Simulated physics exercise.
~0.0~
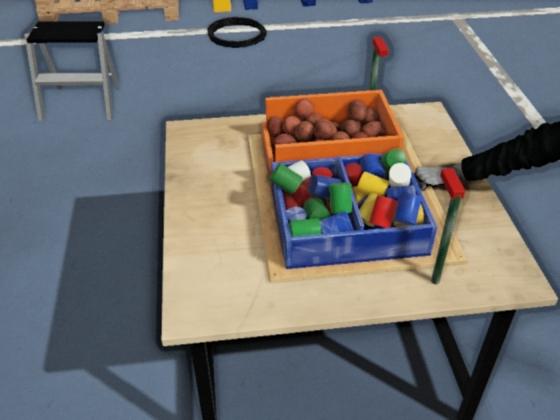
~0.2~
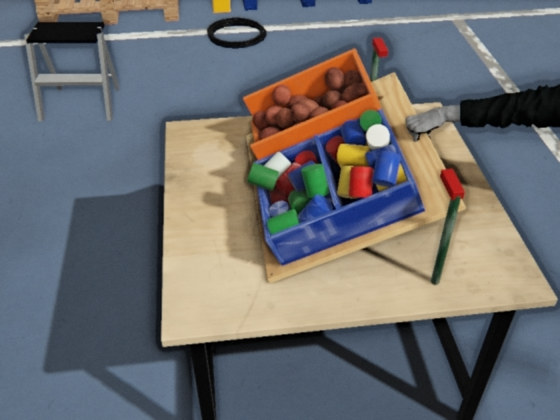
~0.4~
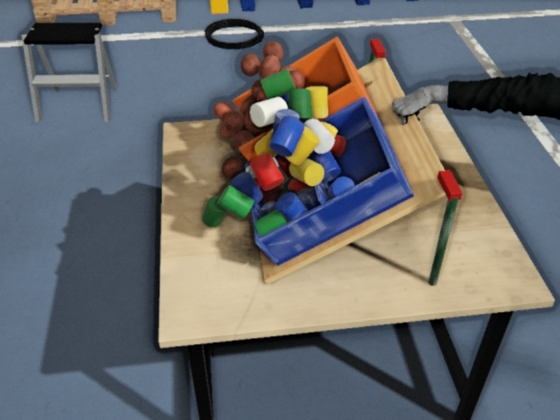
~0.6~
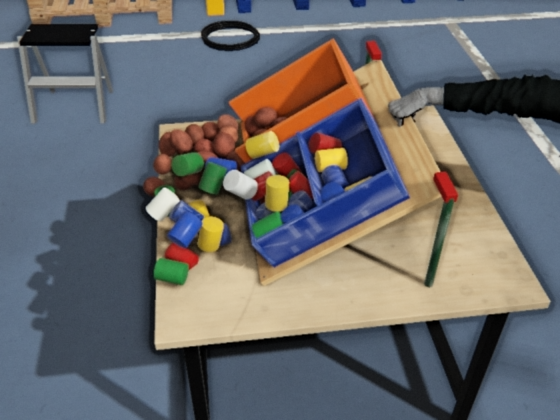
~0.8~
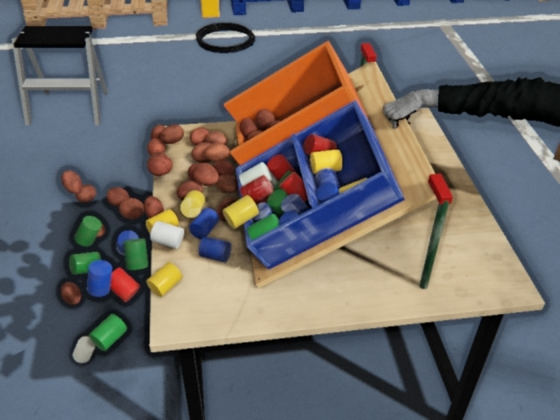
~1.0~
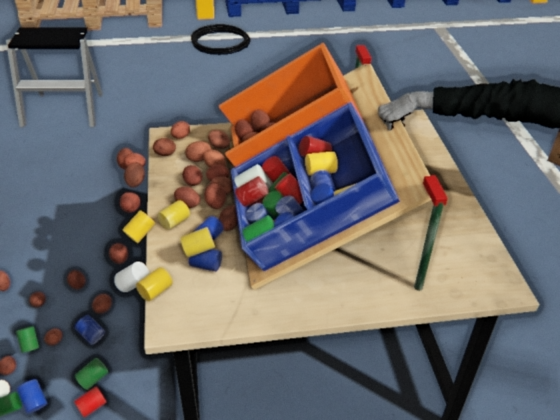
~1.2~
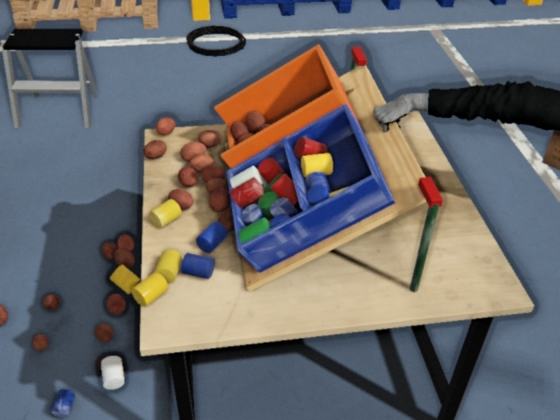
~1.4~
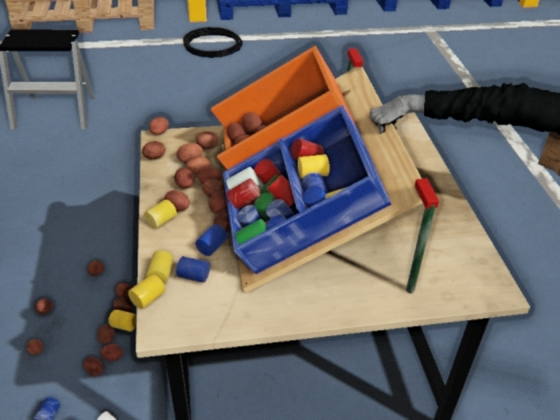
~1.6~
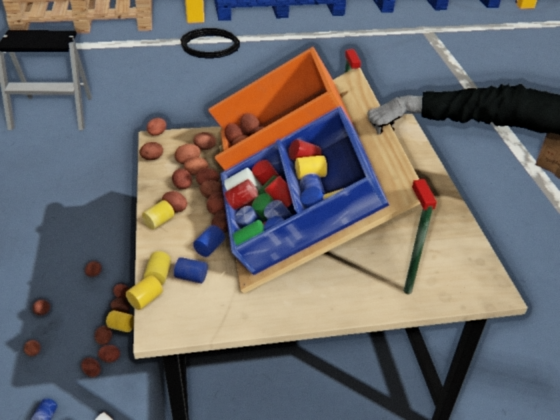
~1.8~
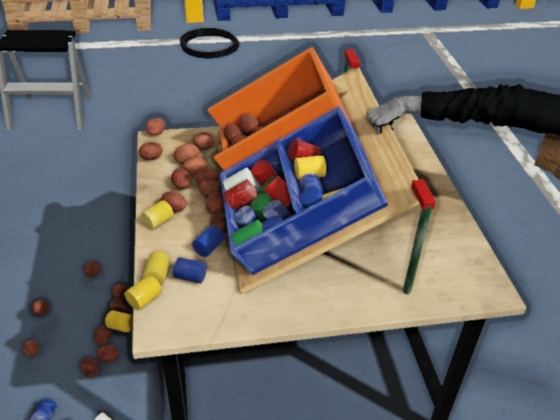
On a wooden table in a blue-floored hall, a board holds an orange crate of reddish-brown balls behind a divided blue crate of colourful cylinders, with a dark-sleeved arm gripping its right side. The board swings anticlockwise, its right side rising, until it stops at a slant. Balls and cylinders fly out over the left-hand walls and tumble across the tabletop. Many roll off the left edge and scatter on the floor, some passing out of view. Finally everything lies still, with the crates tilted, a few balls left in the orange one and many cylinders still in the blue.
